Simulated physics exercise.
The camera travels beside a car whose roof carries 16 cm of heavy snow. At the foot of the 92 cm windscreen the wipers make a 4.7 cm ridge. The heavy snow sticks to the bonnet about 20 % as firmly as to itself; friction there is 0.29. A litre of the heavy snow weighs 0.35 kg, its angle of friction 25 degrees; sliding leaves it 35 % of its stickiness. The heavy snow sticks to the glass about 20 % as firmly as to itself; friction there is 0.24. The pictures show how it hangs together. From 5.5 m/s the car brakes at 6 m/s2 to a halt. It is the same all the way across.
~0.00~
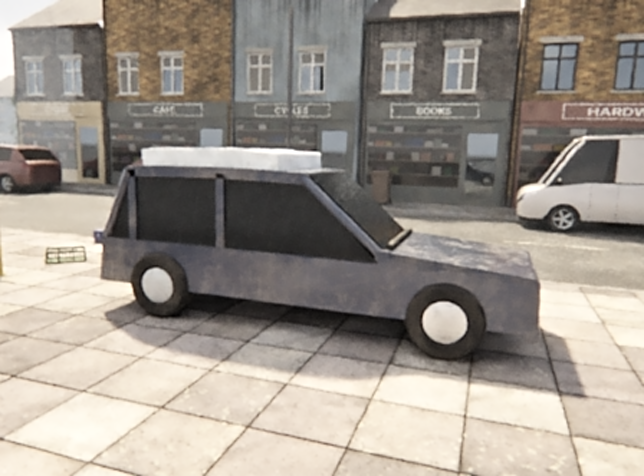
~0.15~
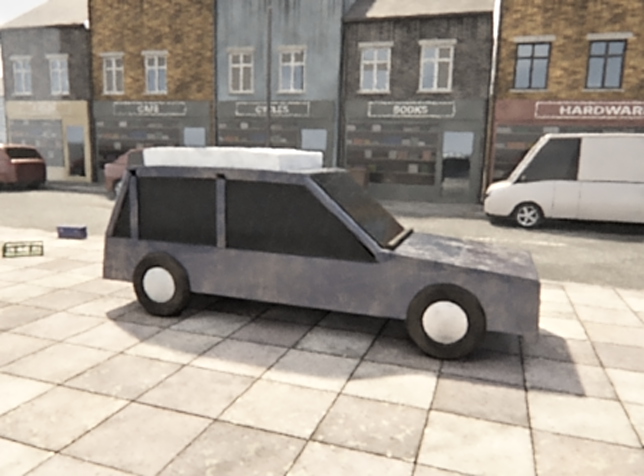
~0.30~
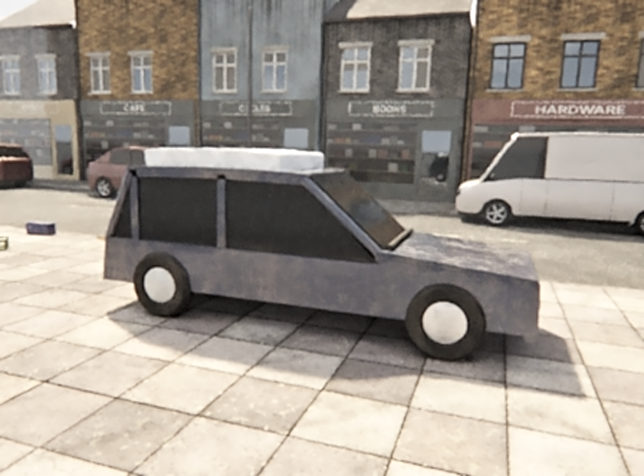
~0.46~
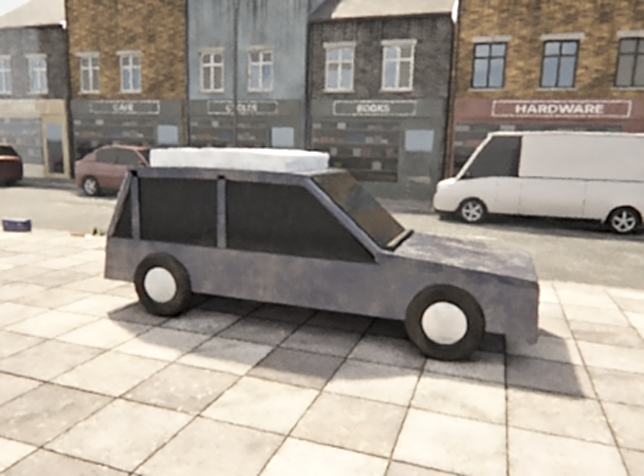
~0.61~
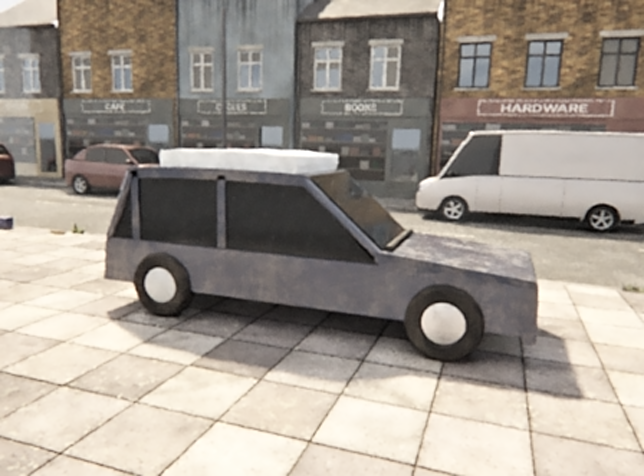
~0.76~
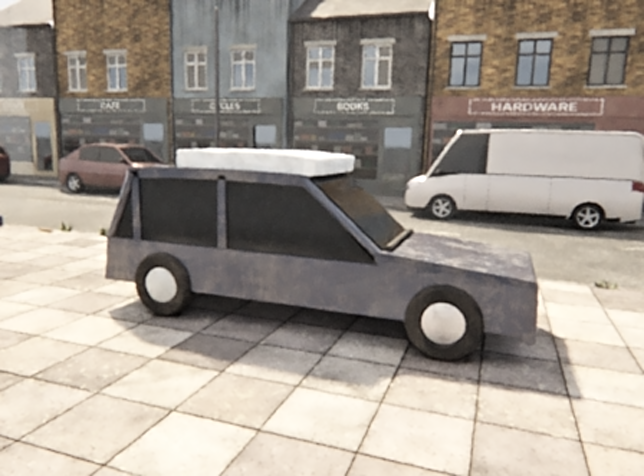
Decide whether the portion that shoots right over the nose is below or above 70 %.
It comes out below 70 %.
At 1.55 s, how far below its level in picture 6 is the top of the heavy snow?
Some 5 cm.
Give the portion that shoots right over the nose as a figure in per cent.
Some 20 per cent.
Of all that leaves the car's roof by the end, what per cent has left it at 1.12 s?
About 50 %.
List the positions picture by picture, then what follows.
In the first frame, foremost bit of the heavy snow at (278, 156).
In the second frame, foremost bit of the heavy snow at (278, 156).
In the third frame, foremost bit of the heavy snow at (280, 156), its middle shifted 1.1 cm.
In the fourth frame, foremost bit of the heavy snow at (285, 159), its middle shifted 6.3 cm.
In the fifth frame, foremost bit of the heavy snow at (297, 160), its middle shifted 17 cm.
In the sixth frame, foremost bit of the heavy snow at (316, 163), its middle shifted 34 cm, 6 % of it past the top of the windscreen, in one piece.
After 1.12 s, 45 % of the snow is on the roof, 42 % on the glass, 13 % on the bonnet and none has gone off the nose.
After 1.55 s, 2 % of the snow is on the roof, 41 % on the glass, 58 % on the bonnet and none has gone off the nose.
After 1.99 s, none of the snow is on the roof, 15 % on the glass, 76 % on the bonnet and 10 % has gone off the nose.
After 2.42 s, none of the snow is on the roof, 11 % on the glass, 68 % on the bonnet and 20 % has gone off the nose.
After 2.70 s, none of the snow is on the roof, 11 % on the glass, 68 % on the bonnet and 20 % has gone off the nose.
